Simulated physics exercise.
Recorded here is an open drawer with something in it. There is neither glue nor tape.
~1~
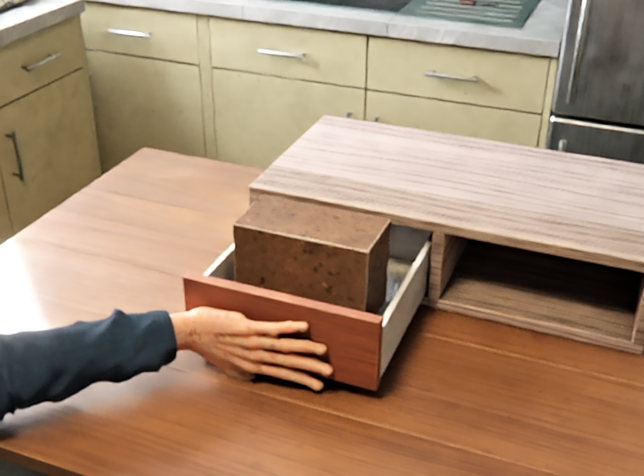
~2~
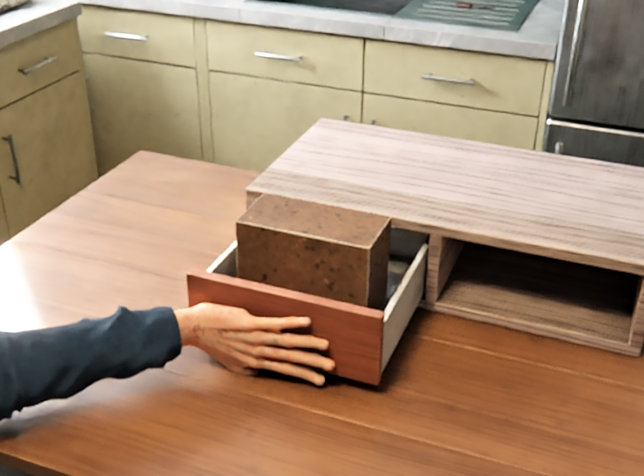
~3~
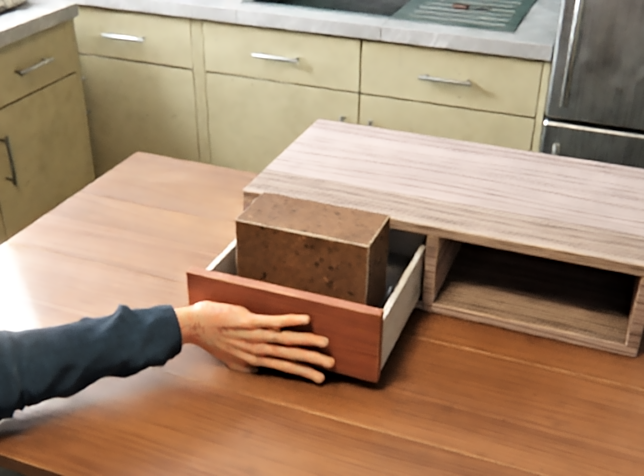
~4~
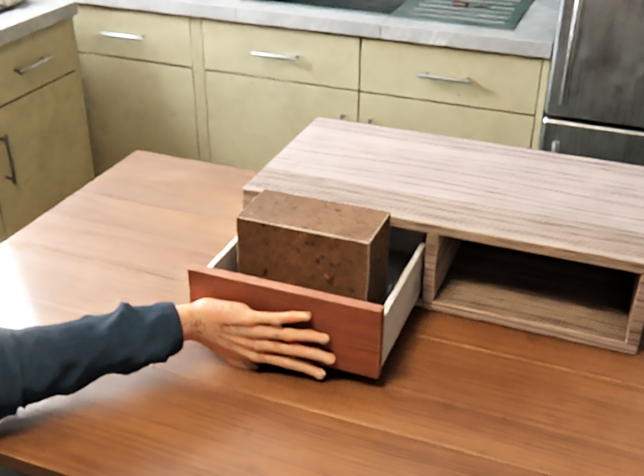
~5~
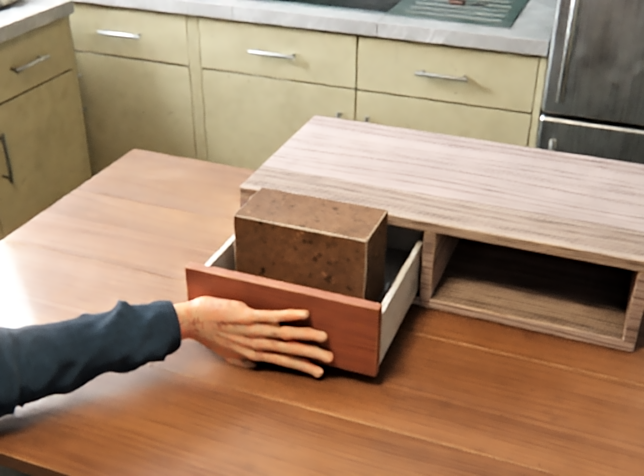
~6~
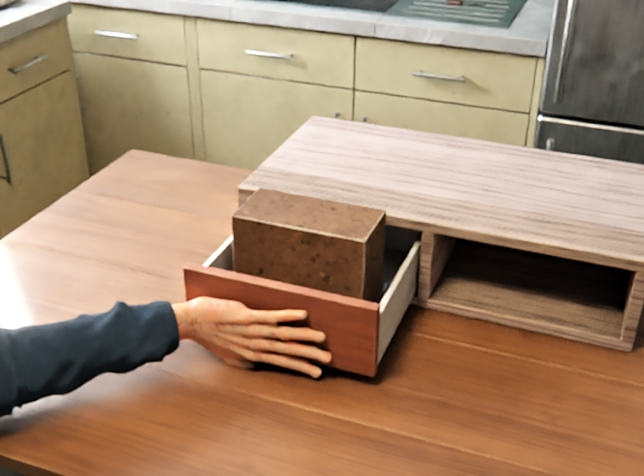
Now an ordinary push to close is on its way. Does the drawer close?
What happens is that the drawer remains partly out.
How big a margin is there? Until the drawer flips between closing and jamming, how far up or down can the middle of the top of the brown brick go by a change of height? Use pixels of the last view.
You'd need to move it down by some 20 pixels.
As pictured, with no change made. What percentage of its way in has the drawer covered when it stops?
Around 10 %.
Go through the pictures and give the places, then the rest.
The first picture shows drawer (320, 276) wide open; brown brick (311, 263).
The second picture shows drawer (322, 273) wide open; chest (459, 221).
The third picture shows drawer (321, 271) wide open; brown brick (312, 259).
The fourth picture shows drawer (322, 268) wide open; chest (455, 219).
The fifth picture shows drawer (319, 266) wide open; brown brick (311, 254).
The sixth picture shows drawer (317, 267) wide open; chest (451, 218).
Then, 0.24 s after the last picture, drawer starting in.
Then, 0.60 s after the last picture, drawer stopped, still ajar.
At rest, the drawer stays ajar.
